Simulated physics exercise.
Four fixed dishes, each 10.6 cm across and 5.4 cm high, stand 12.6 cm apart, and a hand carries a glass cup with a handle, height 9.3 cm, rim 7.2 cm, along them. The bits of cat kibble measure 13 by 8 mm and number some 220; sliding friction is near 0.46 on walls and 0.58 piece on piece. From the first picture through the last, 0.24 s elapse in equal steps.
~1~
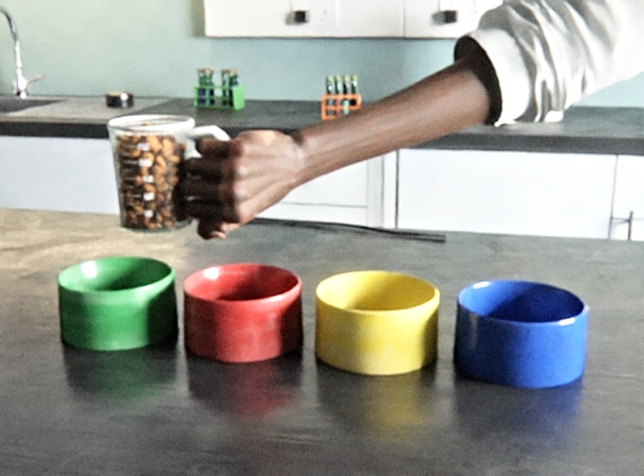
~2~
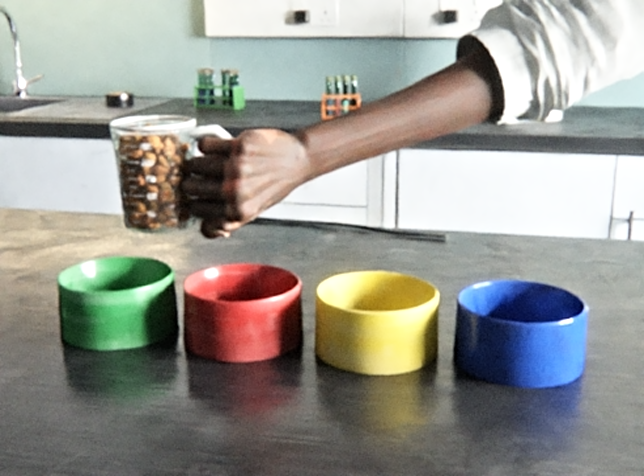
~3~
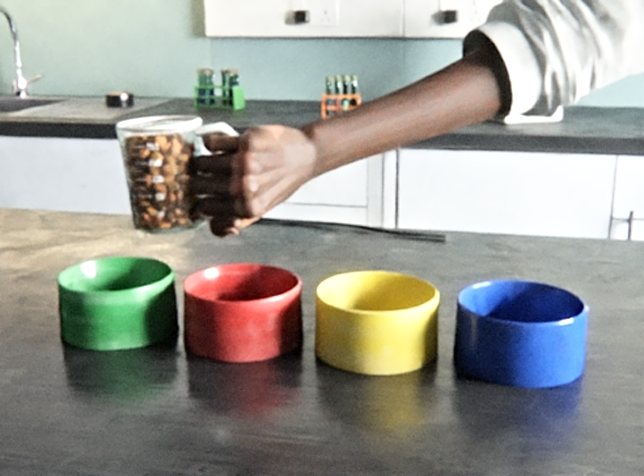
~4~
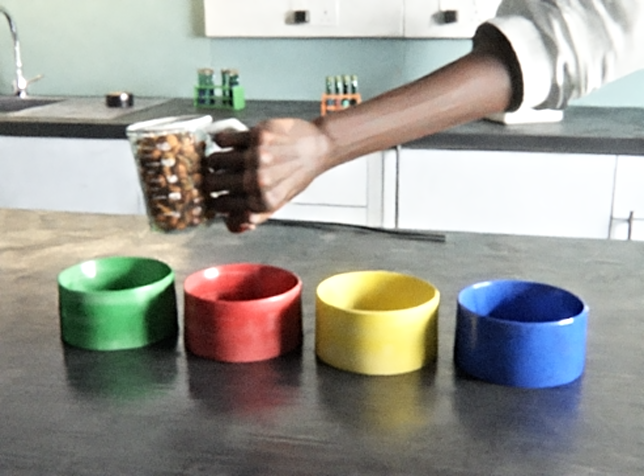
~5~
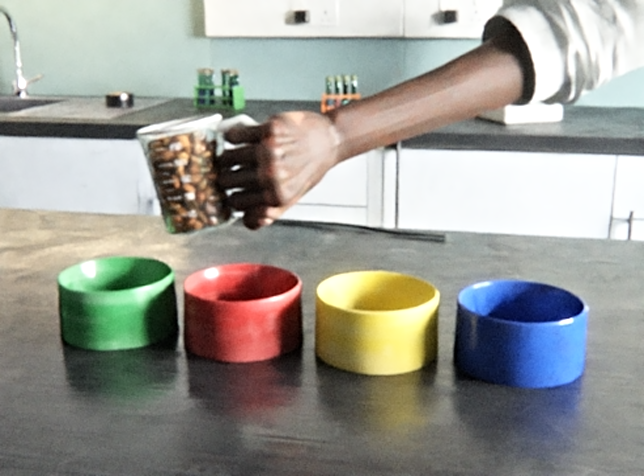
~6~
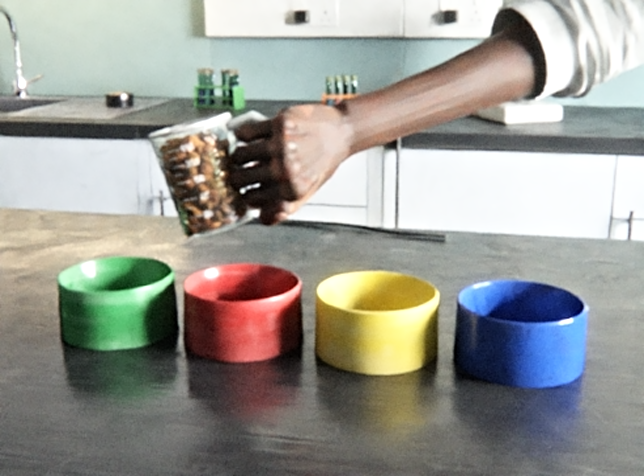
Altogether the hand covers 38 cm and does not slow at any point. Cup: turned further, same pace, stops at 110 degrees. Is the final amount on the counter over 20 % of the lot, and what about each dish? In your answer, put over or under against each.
Red - under; blue - over; green - under; yellow - under; counter - under.
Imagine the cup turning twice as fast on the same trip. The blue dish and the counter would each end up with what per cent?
Blue: 30, counter: 20.
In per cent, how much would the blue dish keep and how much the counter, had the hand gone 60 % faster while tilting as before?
In that case: Blue 100, and counter 0.
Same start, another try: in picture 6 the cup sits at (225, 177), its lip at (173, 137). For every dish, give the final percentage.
It'd finish with red at 0, blue at 100, green at 0 and yellow at 0.
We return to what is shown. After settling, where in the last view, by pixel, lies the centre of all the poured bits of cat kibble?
Approximately (506, 339) in the last view.
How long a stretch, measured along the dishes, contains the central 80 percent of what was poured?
Length: Approx. 7 cm.
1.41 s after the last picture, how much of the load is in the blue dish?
About 35 per cent by then.
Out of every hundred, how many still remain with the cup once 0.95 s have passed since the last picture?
Around 95 in a hundred.
Then, 0.57 s after the last picture, tilt 64 degrees; cup holds 100 %.
Then, 0.95 s after the last picture, tilt 97 degrees; cup holds 95 %, yellow 5 %.
Then, 1.41 s after the last picture, tilt 110 degrees; cup holds 50 %, blue 35 %, yellow 5 %.
In the end, red 0 %, blue 85 %, green 0 %, yellow 5 %, counter 5 %, cup 5 %.
